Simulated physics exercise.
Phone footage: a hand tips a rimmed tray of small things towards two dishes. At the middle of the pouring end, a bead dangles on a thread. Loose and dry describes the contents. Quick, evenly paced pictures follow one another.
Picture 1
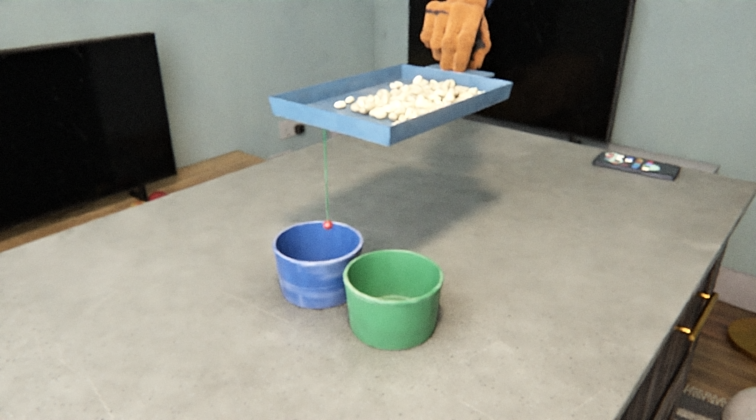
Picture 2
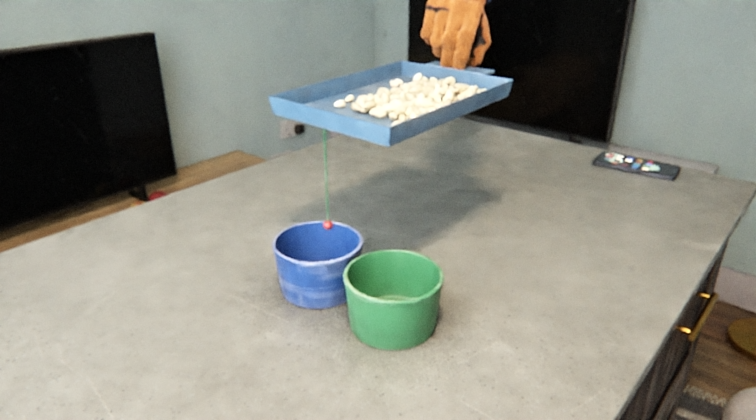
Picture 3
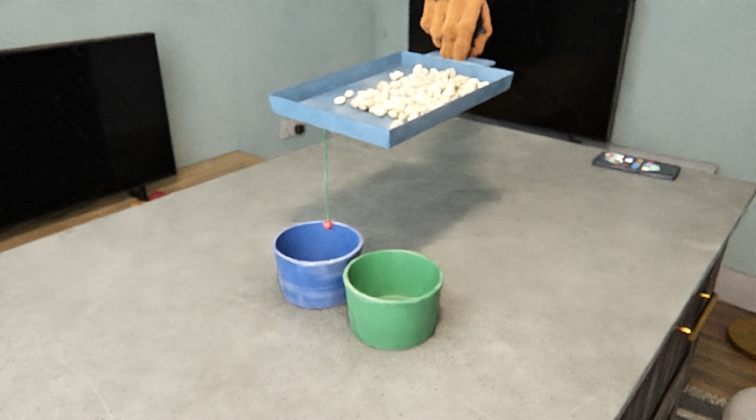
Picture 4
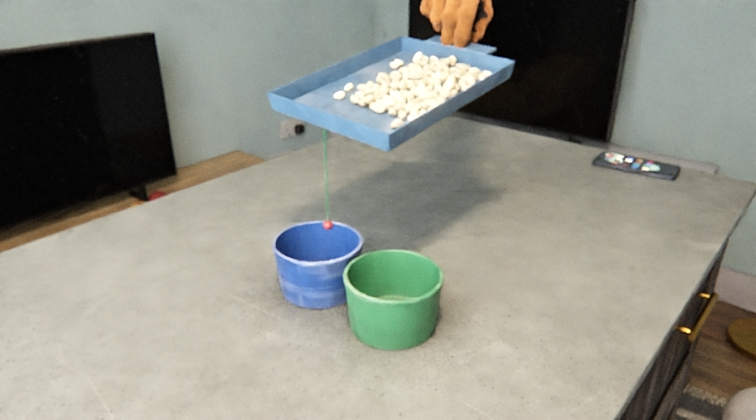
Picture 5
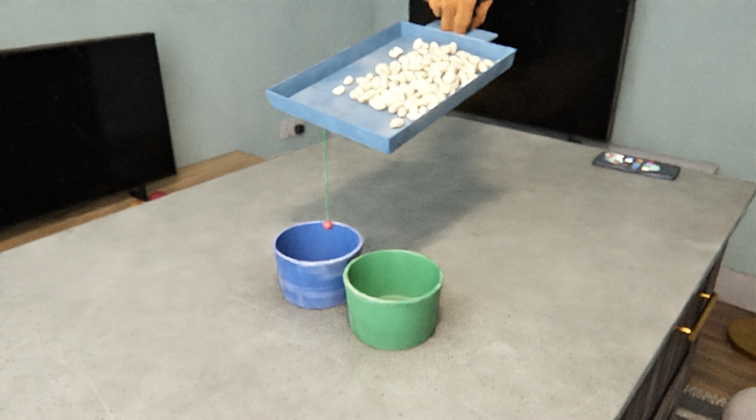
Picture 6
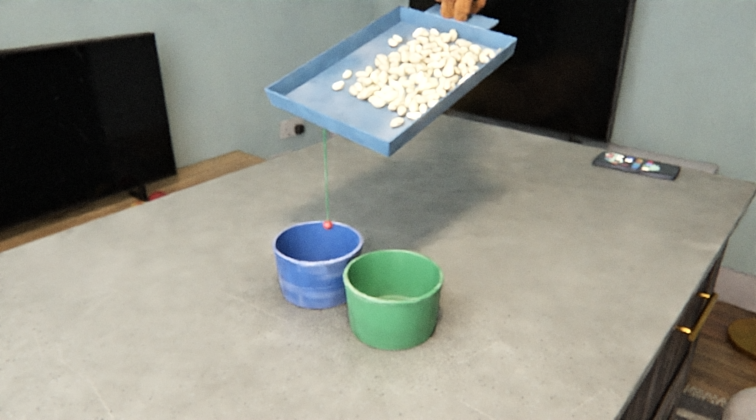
A hand gradually raises the far end of a blue rimmed tray of white beans, tilting it towards the near right corner above blue and green dishes, while the beans stay bunched and a red bead hangs nearly still.
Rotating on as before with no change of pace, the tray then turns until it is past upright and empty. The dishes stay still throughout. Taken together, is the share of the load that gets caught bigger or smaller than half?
I expect most of the load to be saved.
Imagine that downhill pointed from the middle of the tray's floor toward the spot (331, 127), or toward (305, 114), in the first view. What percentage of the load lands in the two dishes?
Lab note: Try one about 10 %, try two 20 %.
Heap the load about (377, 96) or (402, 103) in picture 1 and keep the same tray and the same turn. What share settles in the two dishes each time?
Roughly 70 % and then 80 %.
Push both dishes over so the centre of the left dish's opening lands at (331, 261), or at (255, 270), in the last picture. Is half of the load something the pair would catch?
At the first place most of it, at the second the smaller part.
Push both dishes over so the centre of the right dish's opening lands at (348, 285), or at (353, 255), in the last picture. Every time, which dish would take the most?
First place: The rightmost one; second place: The rightmost one.
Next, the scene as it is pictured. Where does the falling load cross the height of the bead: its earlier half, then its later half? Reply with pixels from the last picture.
I'd say close to (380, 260) at first and close to (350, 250) later on.
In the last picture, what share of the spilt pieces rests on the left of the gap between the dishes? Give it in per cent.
About 90 %.
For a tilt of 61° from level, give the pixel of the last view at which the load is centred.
Look about (388, 88) in the last picture.
Shortly afterwards, tray tipped steeply; all but a few on the tray; only a few in the air.
Next, tray tipped right over; the bulk on the tray; a little in the right dish; only a few in the left dish; only a few outside both; only a few in the air.
Some moments later, tray tipped past a quarter turn; near two thirds in the right dish; a little in the left dish; near a quarter outside both.
In the end, tray tipped past a quarter turn; near two thirds in the right dish; a little in the left dish; near a quarter outside both.
